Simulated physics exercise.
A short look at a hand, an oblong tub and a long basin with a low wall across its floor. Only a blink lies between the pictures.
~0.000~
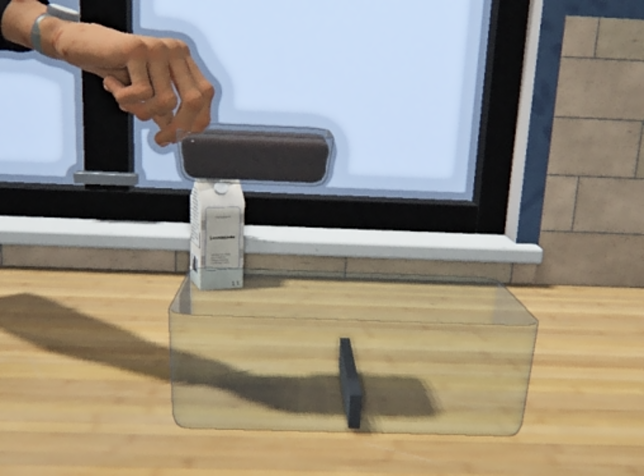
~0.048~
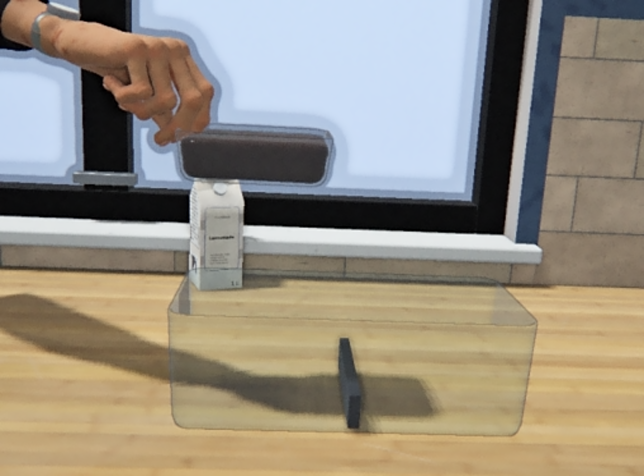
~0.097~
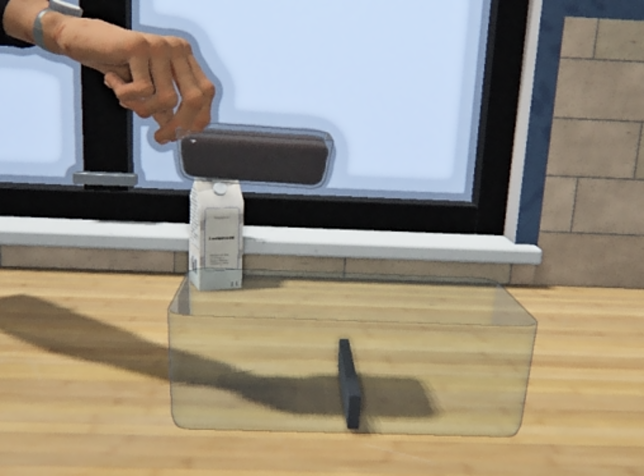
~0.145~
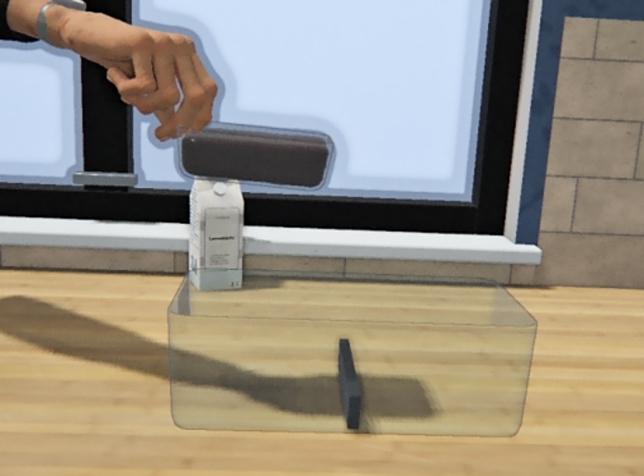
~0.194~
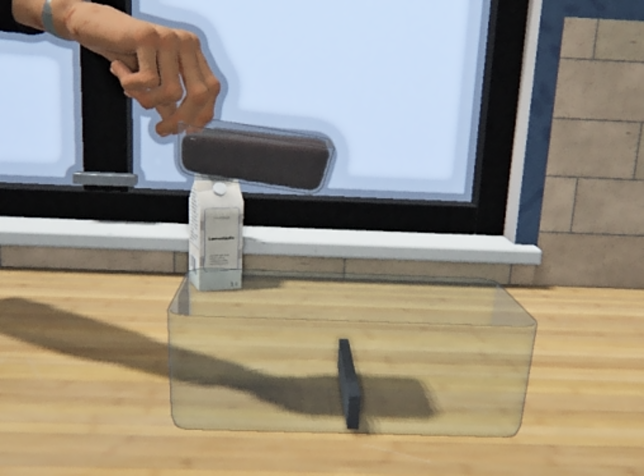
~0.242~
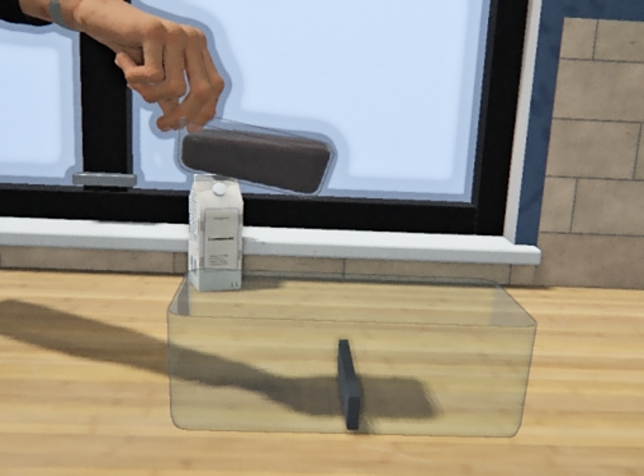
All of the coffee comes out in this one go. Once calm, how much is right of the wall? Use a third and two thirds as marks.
In the end more than two thirds is right of the wall.
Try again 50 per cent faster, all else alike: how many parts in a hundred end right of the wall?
Some 75 per cent.
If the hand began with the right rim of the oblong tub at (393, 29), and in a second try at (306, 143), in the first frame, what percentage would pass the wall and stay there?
First some 85, then 65 per cent.
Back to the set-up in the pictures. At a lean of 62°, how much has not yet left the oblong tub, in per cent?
Close to 25 per cent.
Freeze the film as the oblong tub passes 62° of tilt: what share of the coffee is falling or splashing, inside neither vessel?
It comes to 45 per cent or so.
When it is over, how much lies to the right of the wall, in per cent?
It comes to 75 per cent or so.
A moment on, the oblong tub is tipped part way and 23 per cent is still to pour, 2 is left of the wall and 31 right of it.
Next, the oblong tub is tipped on its side and 3 per cent is still to pour, 15 is left of the wall and 76 right of it.
Then the oblong tub is tipped right over and 0 per cent is still to pour, 22 is left of the wall and 76 right of it.
Later the oblong tub is tipped right over and 0 per cent is still to pour, 22 is left of the wall and 76 right of it.
Finally, 22 per cent lies left of the wall, 76 right of it and 2 outside.
